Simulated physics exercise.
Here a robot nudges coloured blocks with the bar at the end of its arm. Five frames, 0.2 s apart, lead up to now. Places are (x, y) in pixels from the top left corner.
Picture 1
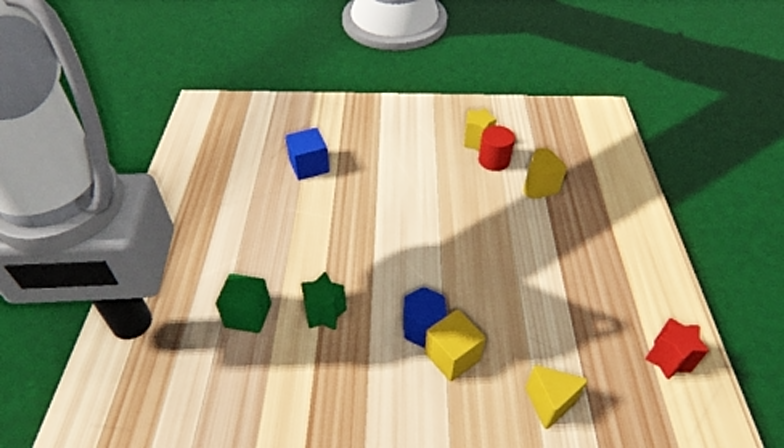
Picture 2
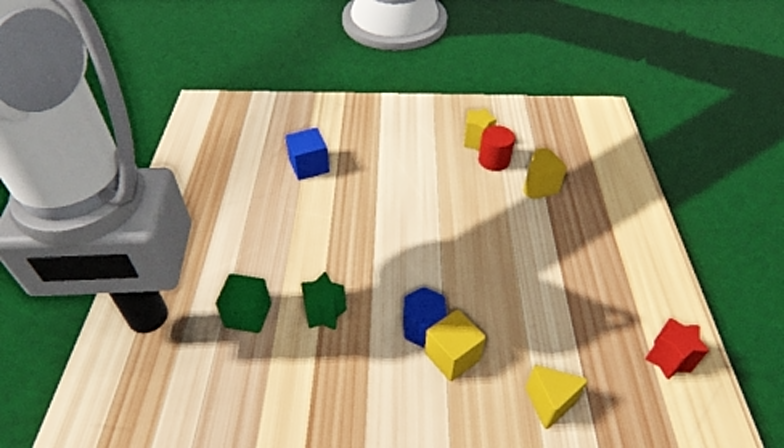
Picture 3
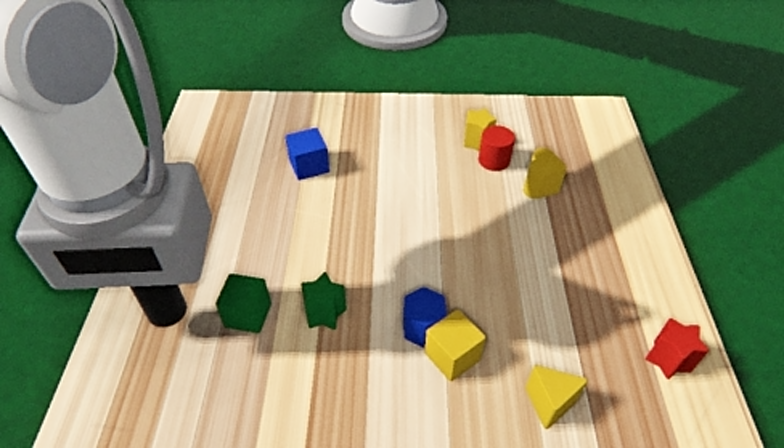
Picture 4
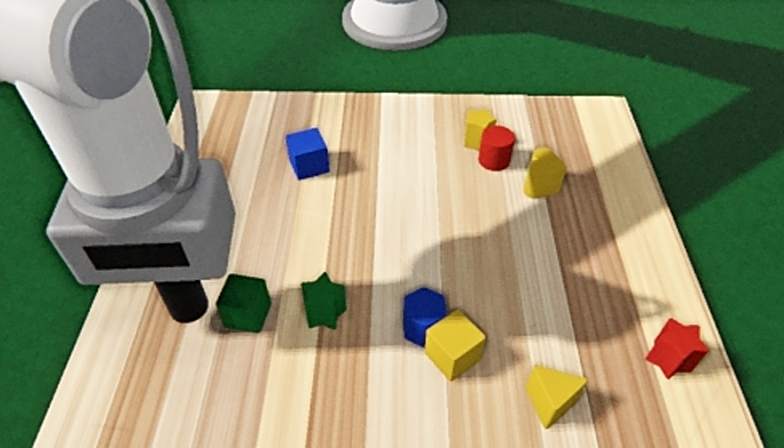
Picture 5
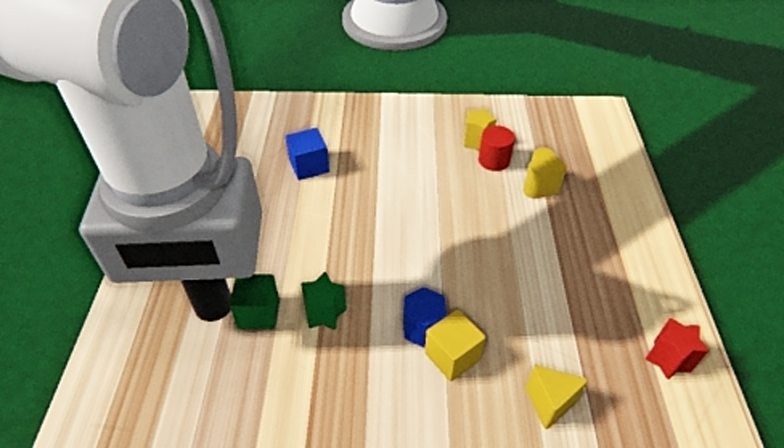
The robot's bar moves right across the board and nudges a green block slightly right.
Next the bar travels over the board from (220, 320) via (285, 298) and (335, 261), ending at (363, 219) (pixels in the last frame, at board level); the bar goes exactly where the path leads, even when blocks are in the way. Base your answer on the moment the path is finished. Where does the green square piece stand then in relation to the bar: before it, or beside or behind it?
I'm fairly sure the green square piece slides away from the front of the bar at some point.
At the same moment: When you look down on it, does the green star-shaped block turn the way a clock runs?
My answer is yes.
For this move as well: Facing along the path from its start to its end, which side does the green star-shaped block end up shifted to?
Off to the right side.
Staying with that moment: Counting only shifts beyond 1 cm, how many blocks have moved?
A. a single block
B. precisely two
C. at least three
B.
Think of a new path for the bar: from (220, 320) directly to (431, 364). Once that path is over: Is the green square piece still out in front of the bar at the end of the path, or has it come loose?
Shed along the way.
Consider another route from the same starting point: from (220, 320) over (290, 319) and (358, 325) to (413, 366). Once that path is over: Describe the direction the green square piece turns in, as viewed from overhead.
Prediction: Counterclockwise.
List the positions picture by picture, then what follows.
Bar tip (132, 323); block tops, green square piece (240, 291); green star-shaped block (321, 290), in the first picture.
Bar (149, 317); blocks unchanged, in the second picture.
Bar (168, 311); blocks unchanged, in the third picture.
Bar (190, 308); blocks unchanged, in the fourth picture.
Bar (214, 306); green square piece (252, 289); green star-shaped block (321, 290), in the fifth picture.
The first path, step by step. One third of the way, bar (284, 282); green square piece (320, 264); green star-shaped block (349, 286), turned 60° clockwise.
Two thirds of the way, bar (333, 246); green square piece (369, 242), turned 25° clockwise; green star-shaped block (356, 284), turned 90° clockwise.
At the end, bar (362, 203); green square piece (372, 240), turned 30° clockwise; green star-shaped block (356, 284), turned 90° clockwise.
